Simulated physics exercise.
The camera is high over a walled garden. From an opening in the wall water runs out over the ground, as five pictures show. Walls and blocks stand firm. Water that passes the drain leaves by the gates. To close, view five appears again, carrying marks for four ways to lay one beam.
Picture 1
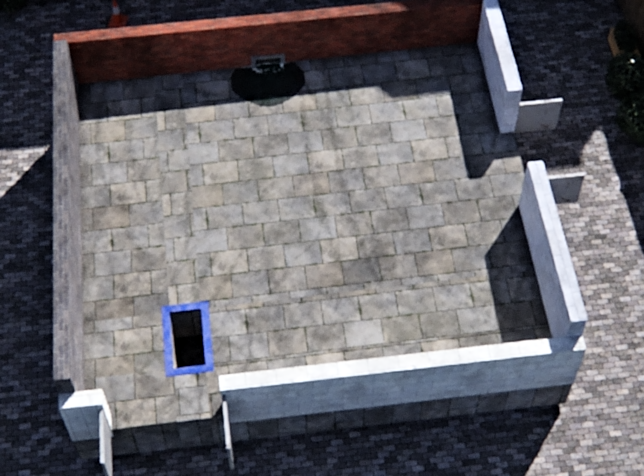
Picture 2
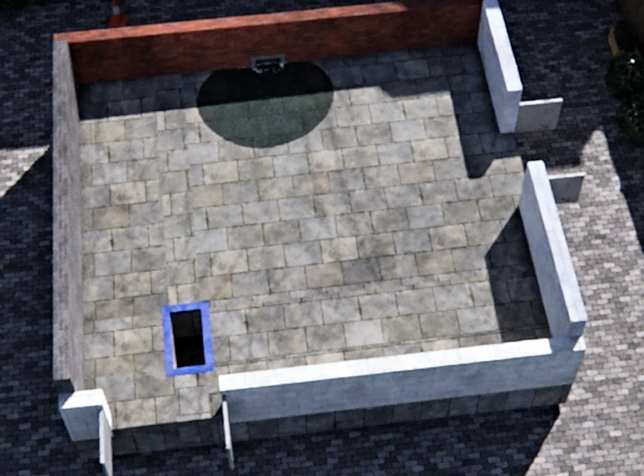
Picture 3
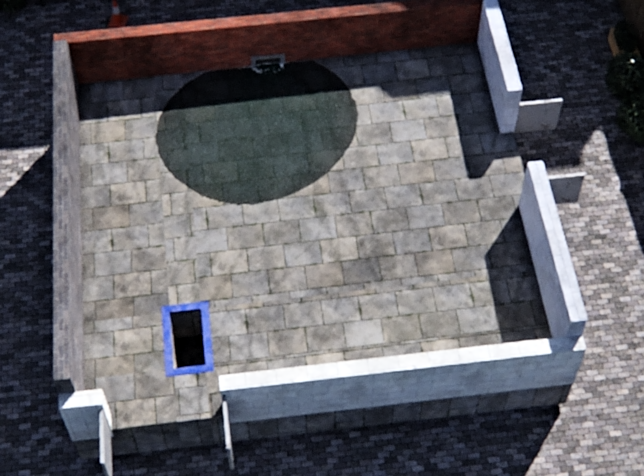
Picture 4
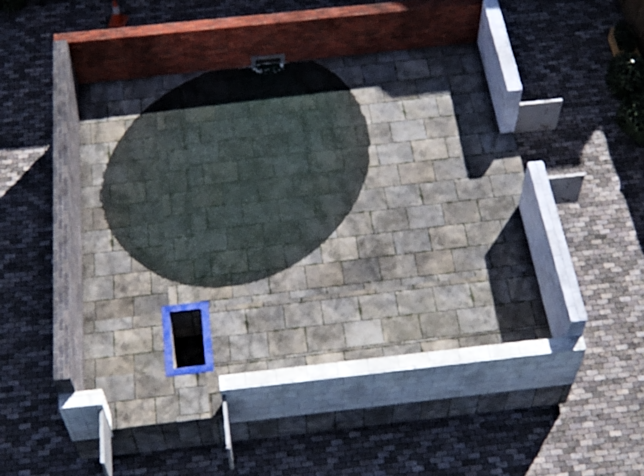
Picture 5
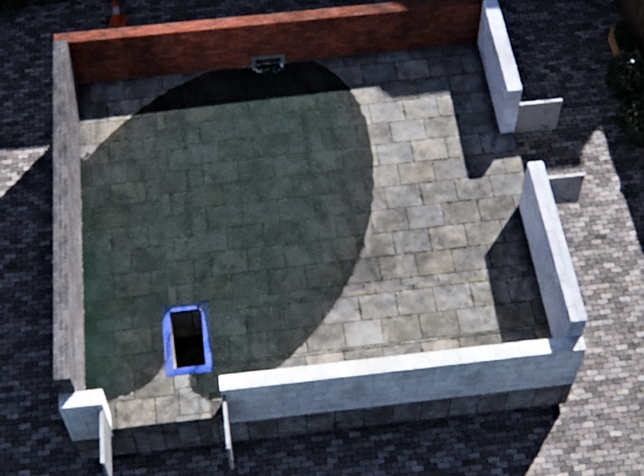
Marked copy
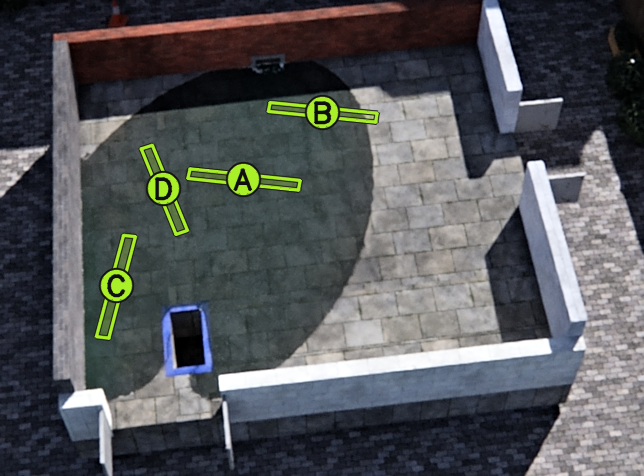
Dark water spread from an outlet at the foot of the red wall across the paved floor of a walled garden, widening toward the lower left until it reached the blue-edged drain pit.
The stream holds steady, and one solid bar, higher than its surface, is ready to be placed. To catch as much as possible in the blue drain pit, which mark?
D works best here.
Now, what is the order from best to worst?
The order is D, C, B, A.
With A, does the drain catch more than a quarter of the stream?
No.
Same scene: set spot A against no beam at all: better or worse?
Worse.
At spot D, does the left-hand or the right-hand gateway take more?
The left one.
On the marked copy, A from (189, 173) to (299, 185); B from (269, 107) to (376, 117); C from (102, 337) to (129, 235); D from (146, 147) to (181, 232).
With A, about 15 % of the stream runs into the blue drain pit, about 85 % out by the gates.
With B, about 19 % of the stream runs into the blue drain pit, about 81 % out by the gates.
With C, about 30 % of the stream runs into the blue drain pit, about 70 % out by the gates.
With D, about 41 % of the stream runs into the blue drain pit, about 59 % out by the gates.
